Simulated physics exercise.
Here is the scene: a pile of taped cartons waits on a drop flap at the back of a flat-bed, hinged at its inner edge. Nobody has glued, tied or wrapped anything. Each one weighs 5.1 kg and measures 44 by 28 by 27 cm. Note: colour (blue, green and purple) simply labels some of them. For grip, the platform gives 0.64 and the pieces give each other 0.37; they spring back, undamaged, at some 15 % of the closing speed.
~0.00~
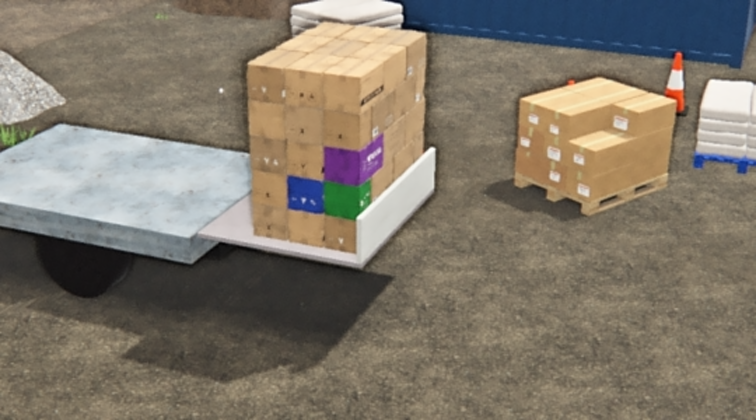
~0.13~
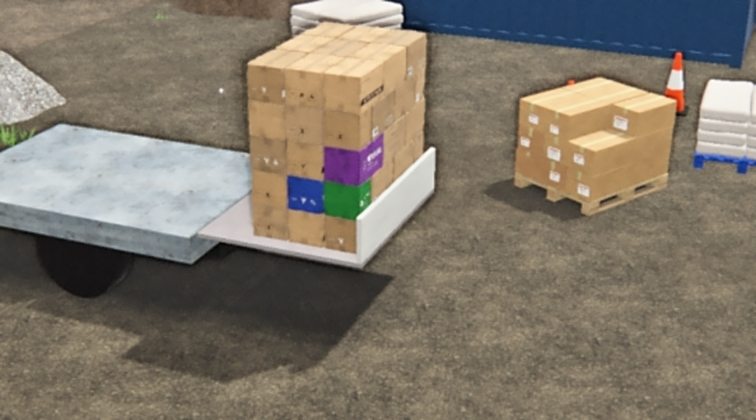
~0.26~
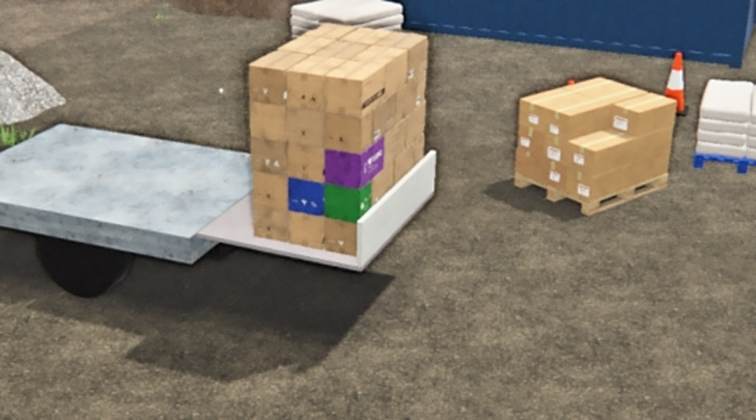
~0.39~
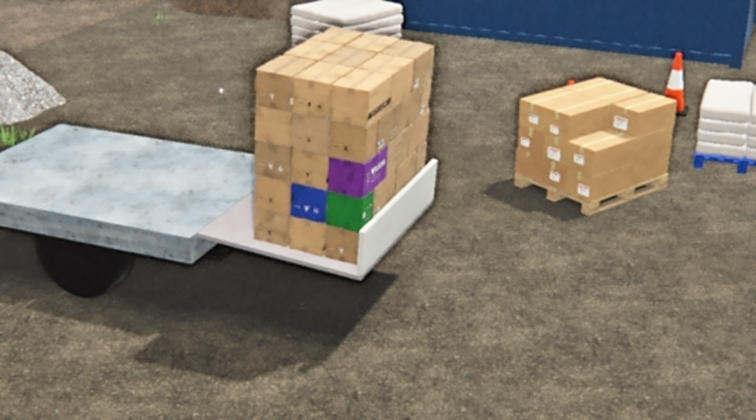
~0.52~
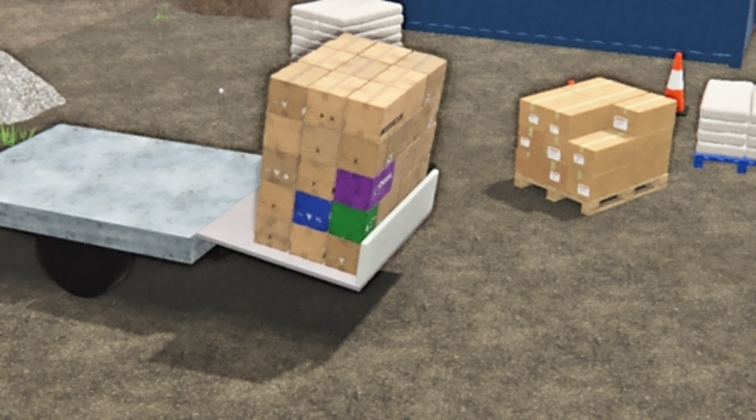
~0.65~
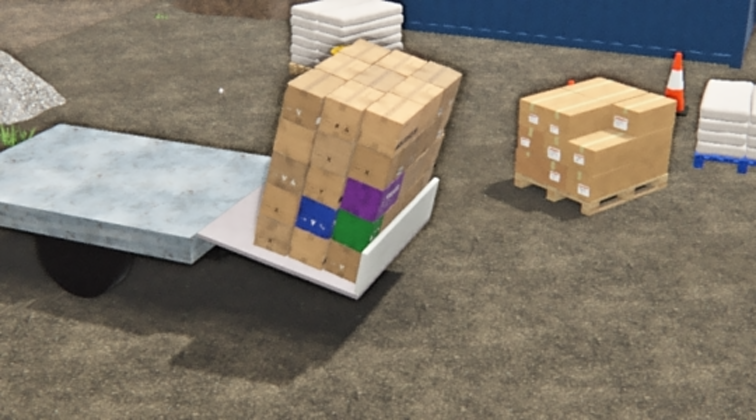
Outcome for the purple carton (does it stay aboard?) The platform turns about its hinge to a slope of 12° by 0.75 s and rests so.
Down.
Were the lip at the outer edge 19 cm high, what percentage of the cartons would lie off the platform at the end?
I'd say 70 % in that case.
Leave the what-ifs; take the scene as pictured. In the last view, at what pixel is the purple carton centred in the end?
Look near (447, 332) in the last frame.
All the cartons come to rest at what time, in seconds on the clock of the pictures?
At roughly 3.5 seconds.
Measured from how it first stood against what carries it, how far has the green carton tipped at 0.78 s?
Its tilt comes to about 10° at that moment.
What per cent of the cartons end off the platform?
I'd put it at roughly 40 per cent of them.
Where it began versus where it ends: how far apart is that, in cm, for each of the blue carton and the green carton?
Net displacement (cm): Blue = 20; green = 20.
After 0.78 s, slope 12°; none of the 51 cartons off the platform, 45 disturbed; purple carton 10° from how it stood; green carton 9° from how it stood.
After 1.08 s, slope 12°; 13 of the 51 cartons off the platform; purple carton 36° from how it stood; green carton 17° from how it stood.
After 1.40 s, slope 12°; 20 of the 51 cartons off the platform; purple carton 62° from how it stood, 73 cm lower; green carton 18° from how it stood.
After 2.04 s, slope 12°; 20 of the 51 cartons off the platform; purple carton on its side; green carton 18° from how it stood.
In the end (3.6 s), slope 12°; 20 of the 51 cartons off the platform; purple carton on its side; green carton 18° from how it stood; blue carton 24 mm from its place. From the last view, middles, purple carton near (447, 333), green carton near (362, 227).
